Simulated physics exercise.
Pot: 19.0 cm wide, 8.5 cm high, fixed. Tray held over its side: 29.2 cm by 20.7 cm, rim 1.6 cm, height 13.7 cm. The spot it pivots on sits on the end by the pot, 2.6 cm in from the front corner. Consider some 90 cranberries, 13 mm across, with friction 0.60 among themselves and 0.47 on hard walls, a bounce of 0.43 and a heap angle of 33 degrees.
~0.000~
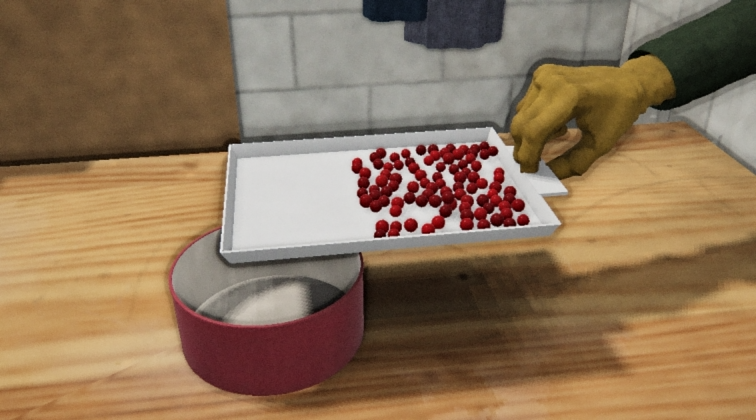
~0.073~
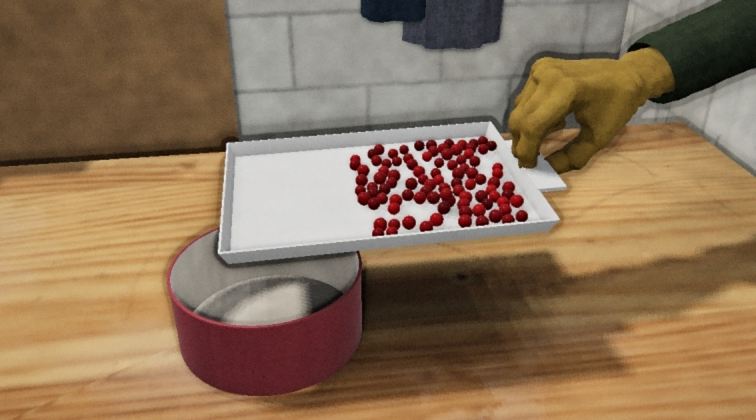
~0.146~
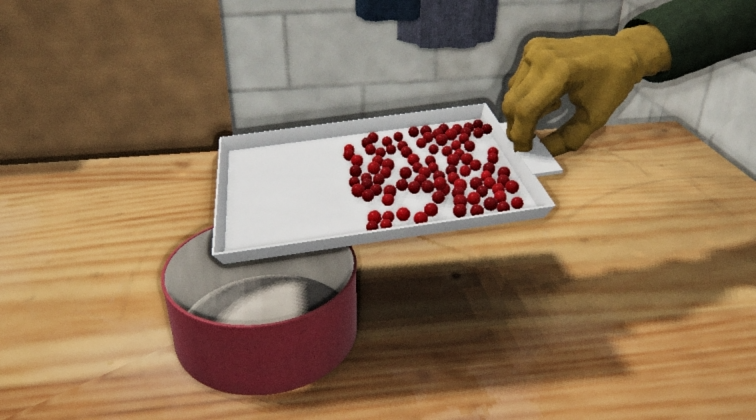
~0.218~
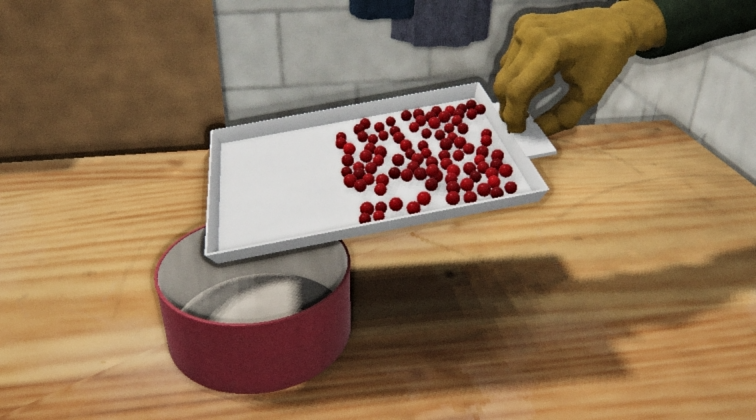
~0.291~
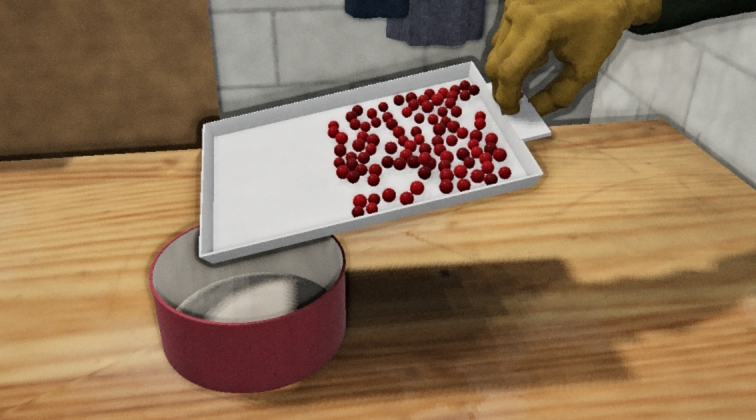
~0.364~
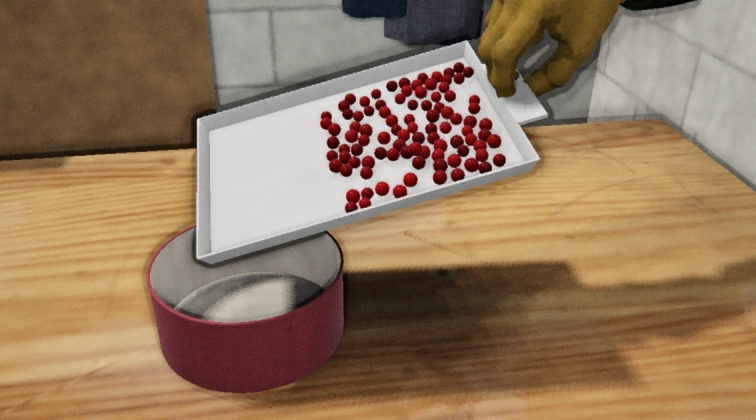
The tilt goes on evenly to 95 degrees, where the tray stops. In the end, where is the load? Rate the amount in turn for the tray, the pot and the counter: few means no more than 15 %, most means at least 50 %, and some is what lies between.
Tray: Few; pot: Some; counter: Most.
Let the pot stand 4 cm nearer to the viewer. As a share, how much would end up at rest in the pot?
Close to 95 per cent, then.
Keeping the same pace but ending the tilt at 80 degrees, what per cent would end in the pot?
40 percent.
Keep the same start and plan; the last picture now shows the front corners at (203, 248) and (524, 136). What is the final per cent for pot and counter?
Split: Pot = 60, counter = 40.
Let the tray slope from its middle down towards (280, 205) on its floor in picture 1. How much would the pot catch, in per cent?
Estimate: Some 65 per cent.
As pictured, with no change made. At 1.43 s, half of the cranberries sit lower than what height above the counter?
Roughly 14 centimetres.
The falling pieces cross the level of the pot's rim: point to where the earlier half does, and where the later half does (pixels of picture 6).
At about (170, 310), then at (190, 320).
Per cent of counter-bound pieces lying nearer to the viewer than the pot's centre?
I'd put it at around 100 per cent.
Then, at 1.00 s, tilt 54 degrees; the tray holds 80 %, the pot 5 %.
After 1.43 s, tilt 78 degrees; the tray holds 55 %, the pot 15 %.
After 1.93 s, tilt 95 degrees; the tray holds 0 %, the pot 40 %.
In the end, at 2.6 s, tray 0 %, pot 40 %, counter 60 %.
